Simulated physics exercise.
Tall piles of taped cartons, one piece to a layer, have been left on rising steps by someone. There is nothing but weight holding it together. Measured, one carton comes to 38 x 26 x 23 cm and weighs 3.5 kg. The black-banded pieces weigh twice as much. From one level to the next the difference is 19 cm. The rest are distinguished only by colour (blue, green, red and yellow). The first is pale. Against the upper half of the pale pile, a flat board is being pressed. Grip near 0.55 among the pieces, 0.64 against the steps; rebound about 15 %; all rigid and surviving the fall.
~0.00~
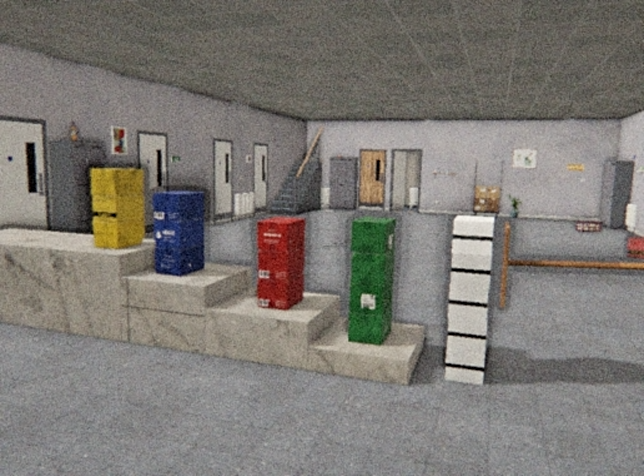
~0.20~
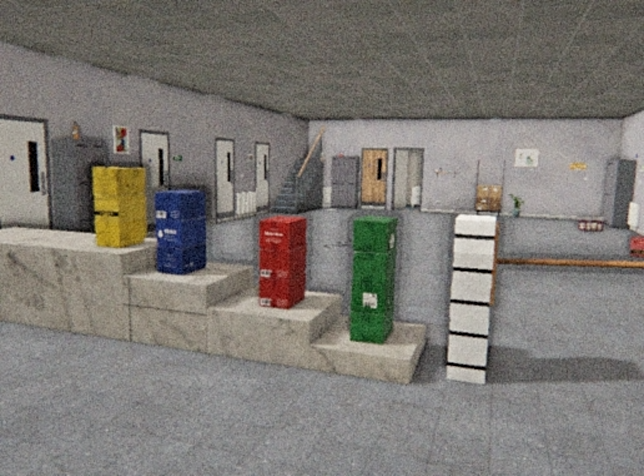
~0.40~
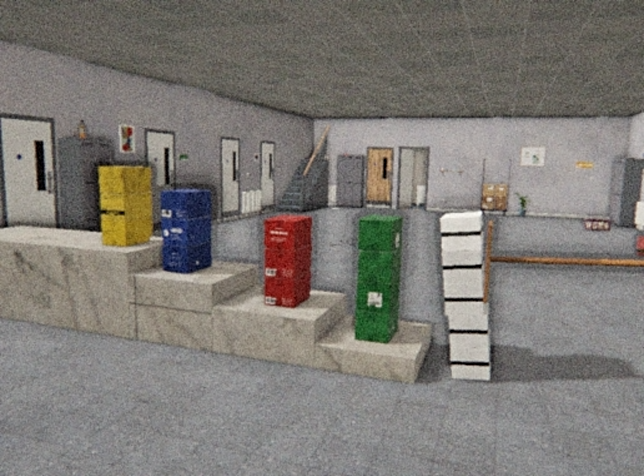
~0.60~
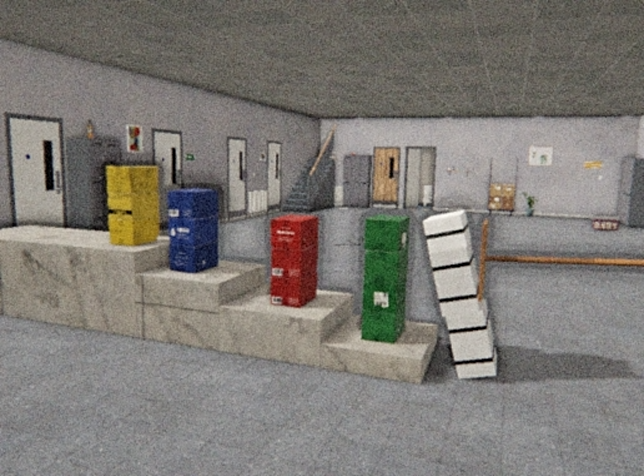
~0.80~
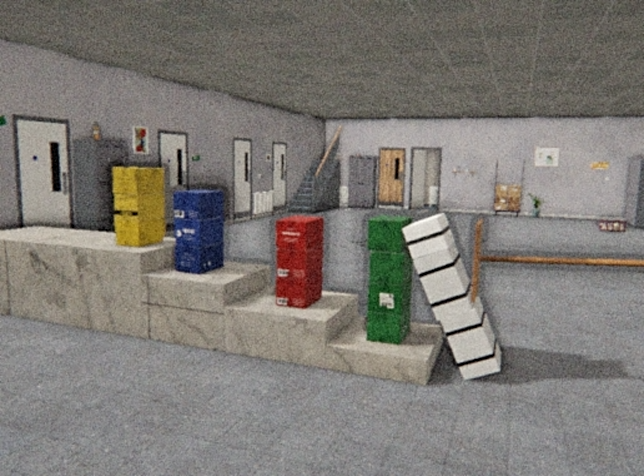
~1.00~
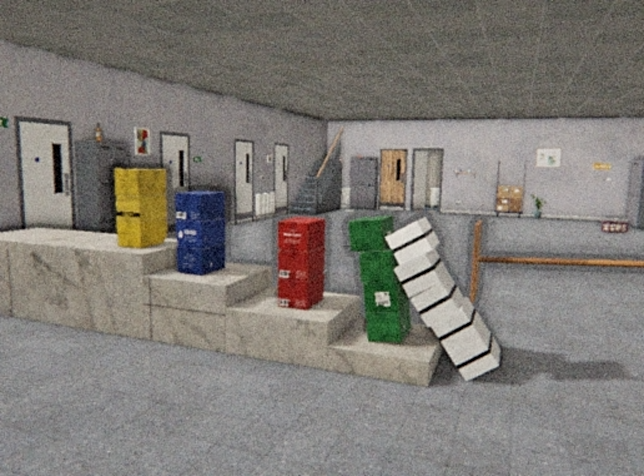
White stack of boxes leaning left from the floor and pressing into a green stack, beside red, blue and yellow stacks on steps.
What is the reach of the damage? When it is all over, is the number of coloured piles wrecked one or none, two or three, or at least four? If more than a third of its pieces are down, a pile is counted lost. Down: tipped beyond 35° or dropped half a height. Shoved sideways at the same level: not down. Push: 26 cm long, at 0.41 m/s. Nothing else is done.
The wreck count is two or three.
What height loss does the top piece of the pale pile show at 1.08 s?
The top piece is some 10 centimetres lower than at the start.
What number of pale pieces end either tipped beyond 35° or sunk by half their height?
5.
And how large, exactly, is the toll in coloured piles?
The total comes to 2.
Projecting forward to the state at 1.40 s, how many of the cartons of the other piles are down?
That makes 3 by then, as I count it.
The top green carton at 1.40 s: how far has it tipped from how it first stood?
About 25°.
Around 1.08 s, 3 of the pale pile down; none of the 13 other cartons down, 4 disturbed; top green carton tipped 13°.
Around 1.22 s, 5 of the pale pile down; none of the 13 other cartons down, 4 disturbed; top green carton tipped 27°.
Around 1.40 s, 5 of the pale pile down; 3 of the 13 other cartons down; top green carton tipped 27°, 8 cm lower; top red carton tipped 13°.
Around 1.76 s, 5 of the pale pile down; 7 of the 13 other cartons down; top red carton tipped 54°, 16 cm lower; top green carton tipped 45°, 24 cm lower.
Finally (2.3 s), 5 of the pale pile down; 7 of the 13 other cartons down; top red carton on its side; top green carton tipped 45°, 25 cm lower. Wrecked, green and red. Seen by the last camera, middles, top red carton near (227, 259), top green carton near (307, 259).
